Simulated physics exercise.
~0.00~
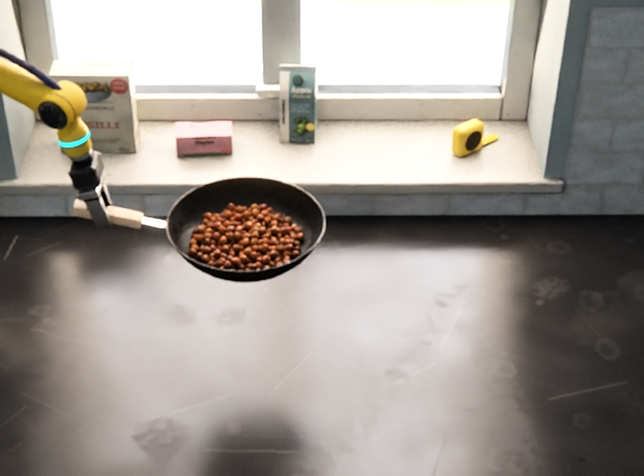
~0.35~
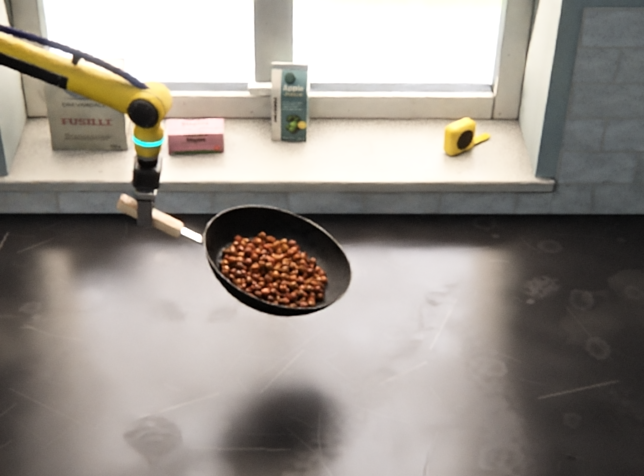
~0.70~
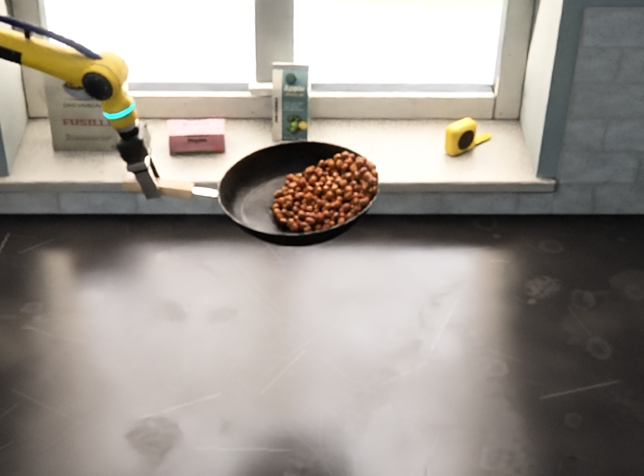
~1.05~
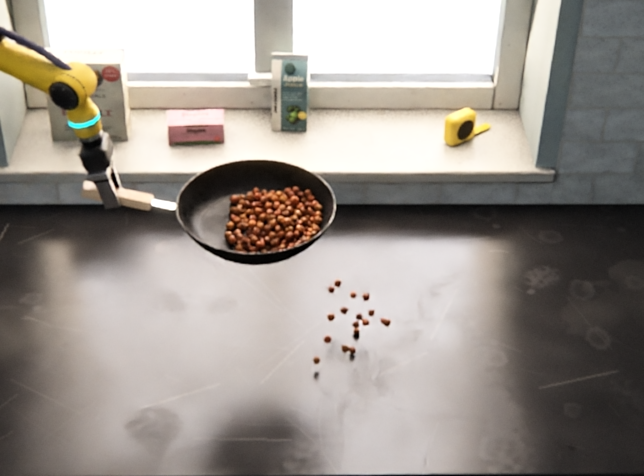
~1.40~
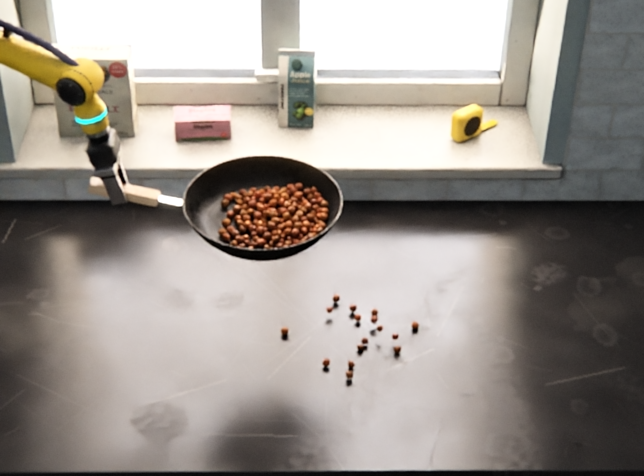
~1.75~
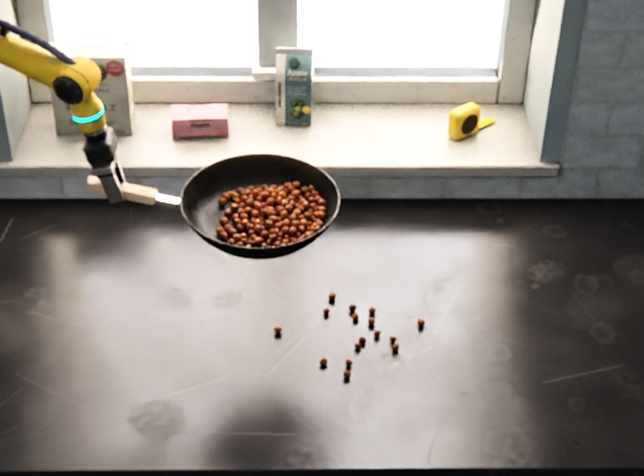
Above a dark counter, a robot arm jerks a pan of hazelnuts, spilling several below.
